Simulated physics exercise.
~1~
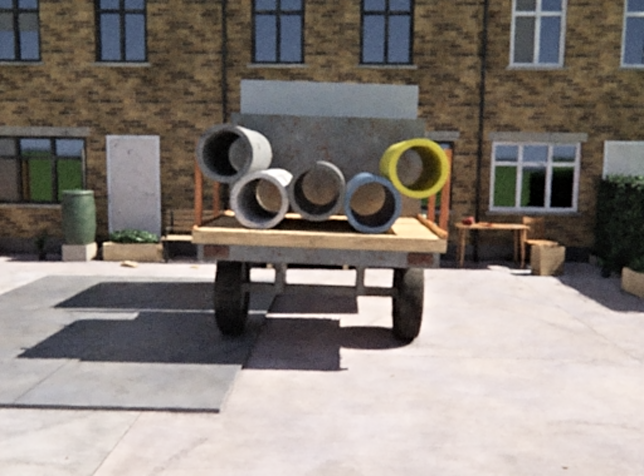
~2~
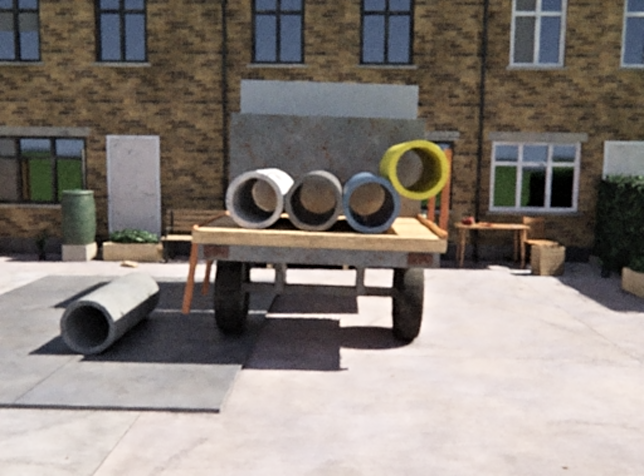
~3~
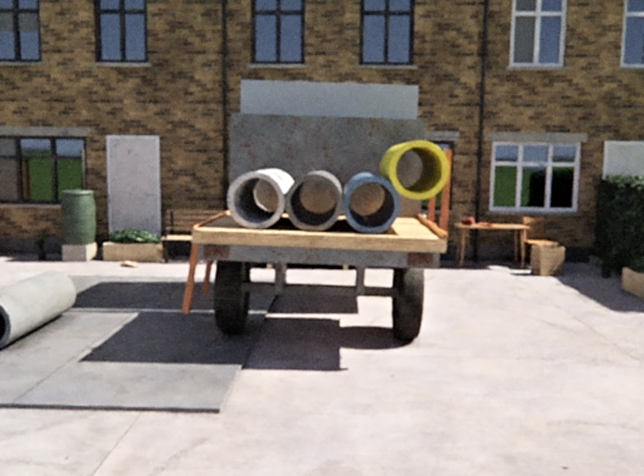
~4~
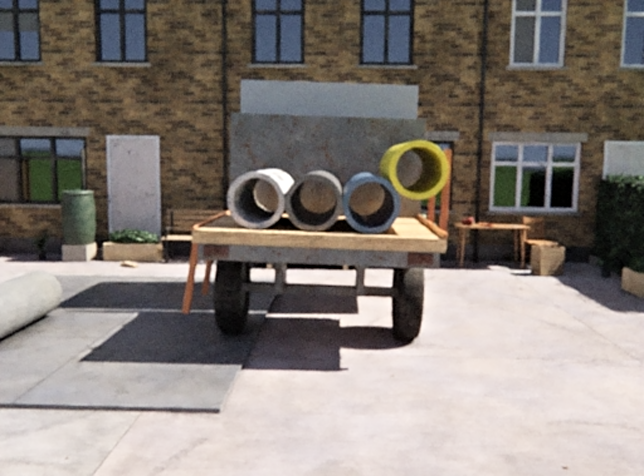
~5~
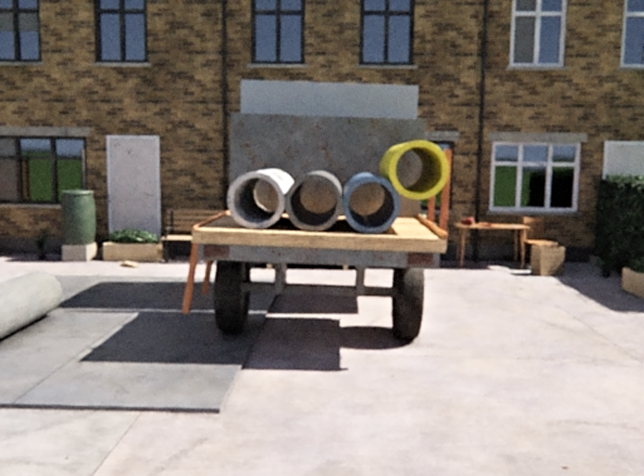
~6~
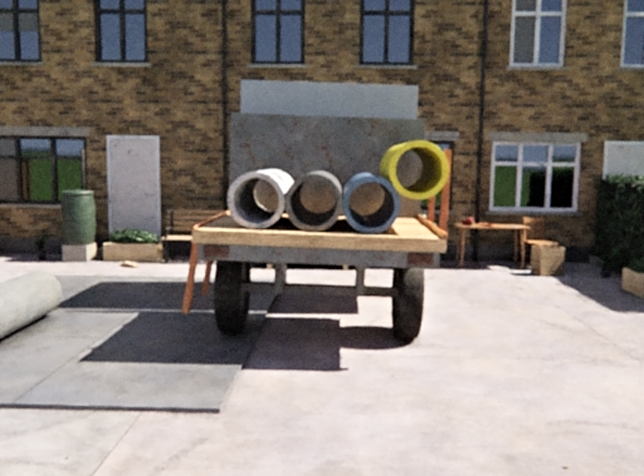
A grey concrete pipe dropped off the left side of a parked flatbed as the posts there swung down, then rolled left across the yard and stopped partly out of view, while the yellow pipe and three others stayed aboard.
